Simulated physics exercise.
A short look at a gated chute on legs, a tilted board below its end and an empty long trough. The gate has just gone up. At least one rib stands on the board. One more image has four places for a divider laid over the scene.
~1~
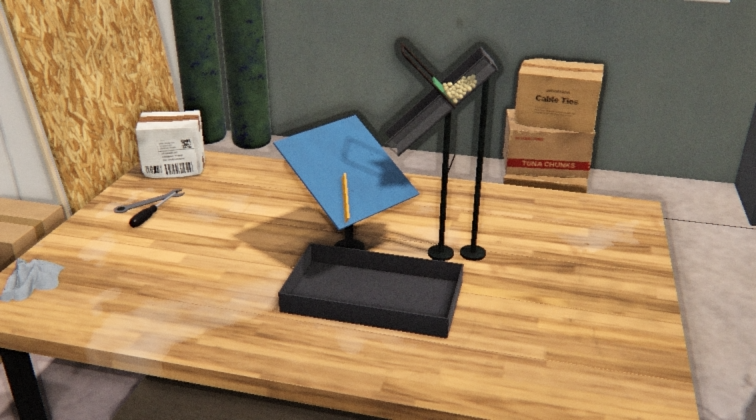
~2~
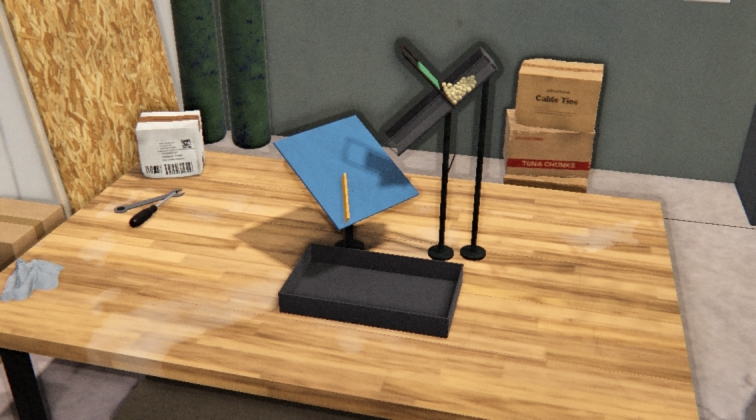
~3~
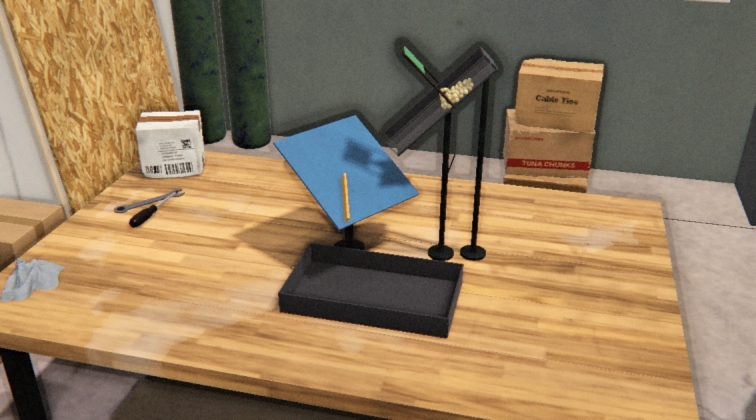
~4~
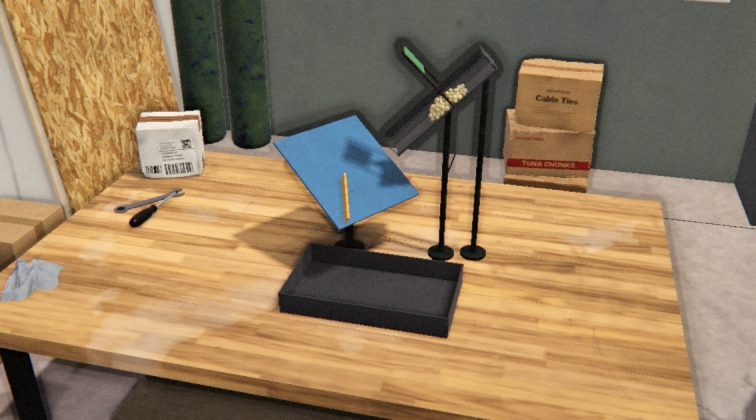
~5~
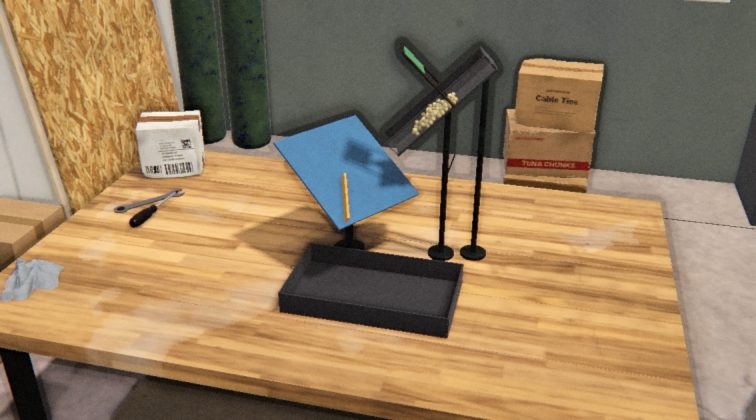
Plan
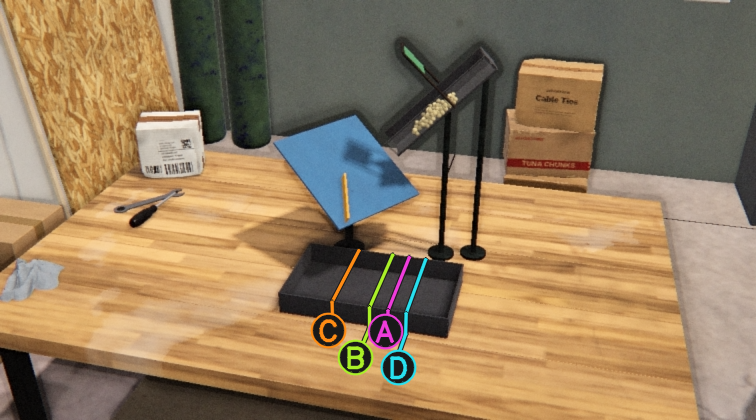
A clump of small pale beans sat in a raised dark chute until a green-marked gate lifted, then slid down to the left, spreading out above a tilted blue board and an empty black tray.
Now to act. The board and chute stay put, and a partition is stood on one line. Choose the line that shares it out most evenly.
Take B.
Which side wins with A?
More lands on the left.
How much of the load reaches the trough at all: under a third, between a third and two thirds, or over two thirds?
Over two thirds.
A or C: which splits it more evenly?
That would be A.
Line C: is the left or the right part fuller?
Right.
On the marked copy, line A crosses the front rim at (388, 309); line B crosses the front rim at (369, 307); line C crosses the front rim at (332, 301); line D crosses the front rim at (406, 312).
With A, of what is caught, most on the left of the divider, about a quarter on the right.
With B, of what is caught, about half on the left of the divider, about half on the right.
With C, of what is caught, none on the left of the divider, all on the right.
With D, of what is caught, nearly all on the left of the divider, a small part on the right.
